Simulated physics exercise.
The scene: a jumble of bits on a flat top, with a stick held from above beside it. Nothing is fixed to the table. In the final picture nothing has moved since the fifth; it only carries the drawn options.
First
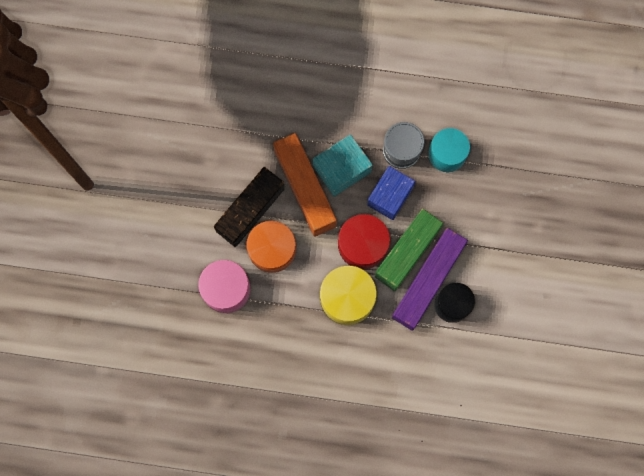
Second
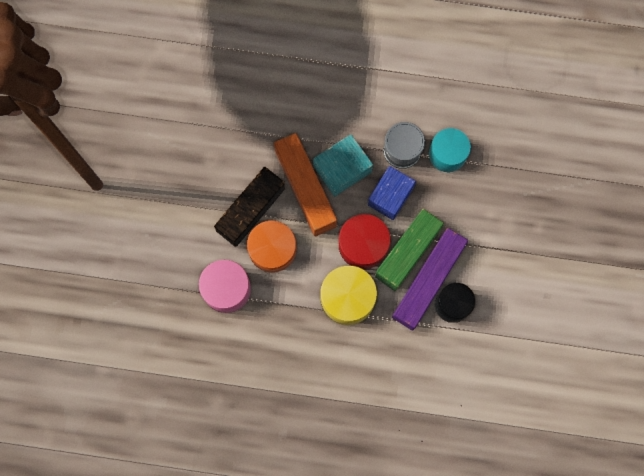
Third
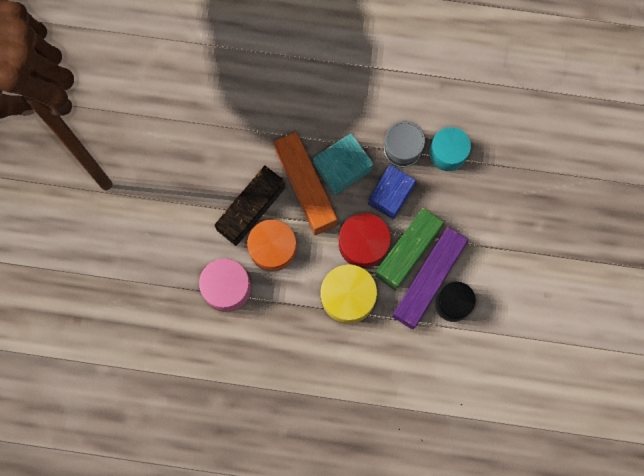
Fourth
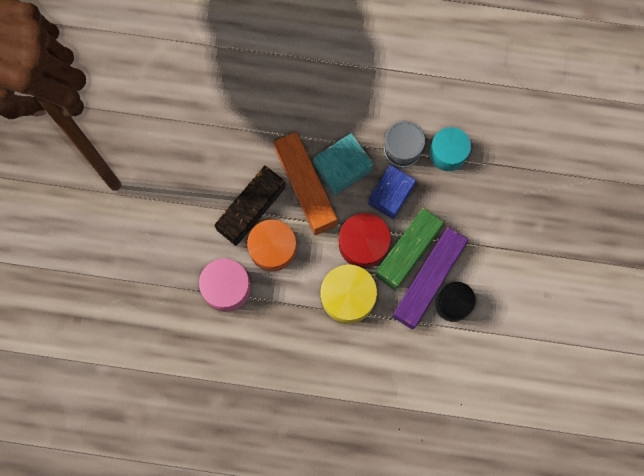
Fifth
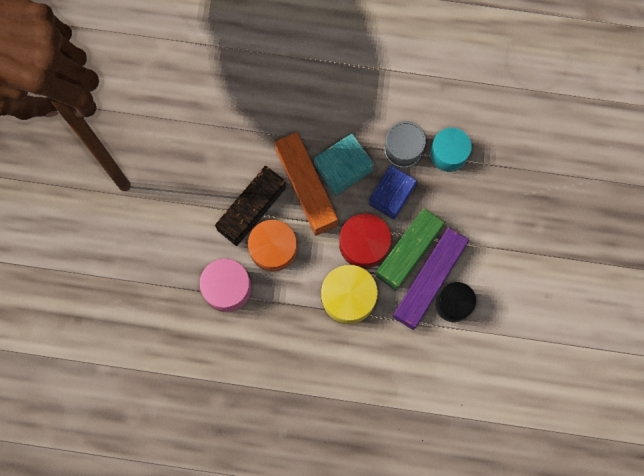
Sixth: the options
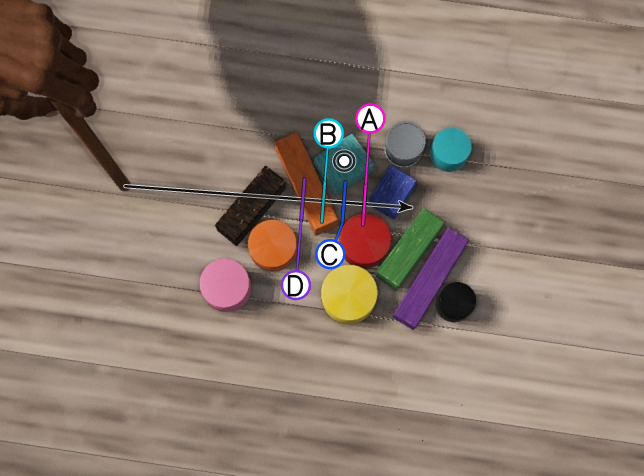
A dark hand holding a thin brown stick moves in slowly from the upper left, and the stick's tip shifts a short way right toward the black block. The jumble of colourful blocks, bars and round tins on the wooden surface stays still, untouched by the stick.
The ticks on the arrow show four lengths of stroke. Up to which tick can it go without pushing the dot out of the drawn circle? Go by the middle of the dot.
Mark D.
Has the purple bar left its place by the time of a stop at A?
By then, no.
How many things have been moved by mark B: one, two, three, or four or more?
In all, four or more.
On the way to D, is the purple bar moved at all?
No.
On the marked copy, A at (364, 204); B at (323, 201); C at (344, 202); D at (303, 199); the arrow from (125, 186) to (411, 208); the white dot at (344, 161).
Following D. Soon after the start, foot of the stick (190, 191).
Later, foot of the stick (254, 196); black bar (260, 213).
In the end, foot of the stick (303, 200); black bar (265, 223); orange tin (277, 258); the dot is still in its ring.
As for the rest, A shifts the dotted thing to (362, 142); B shifts the dotted thing to (356, 155); C shifts the dotted thing to (360, 146).
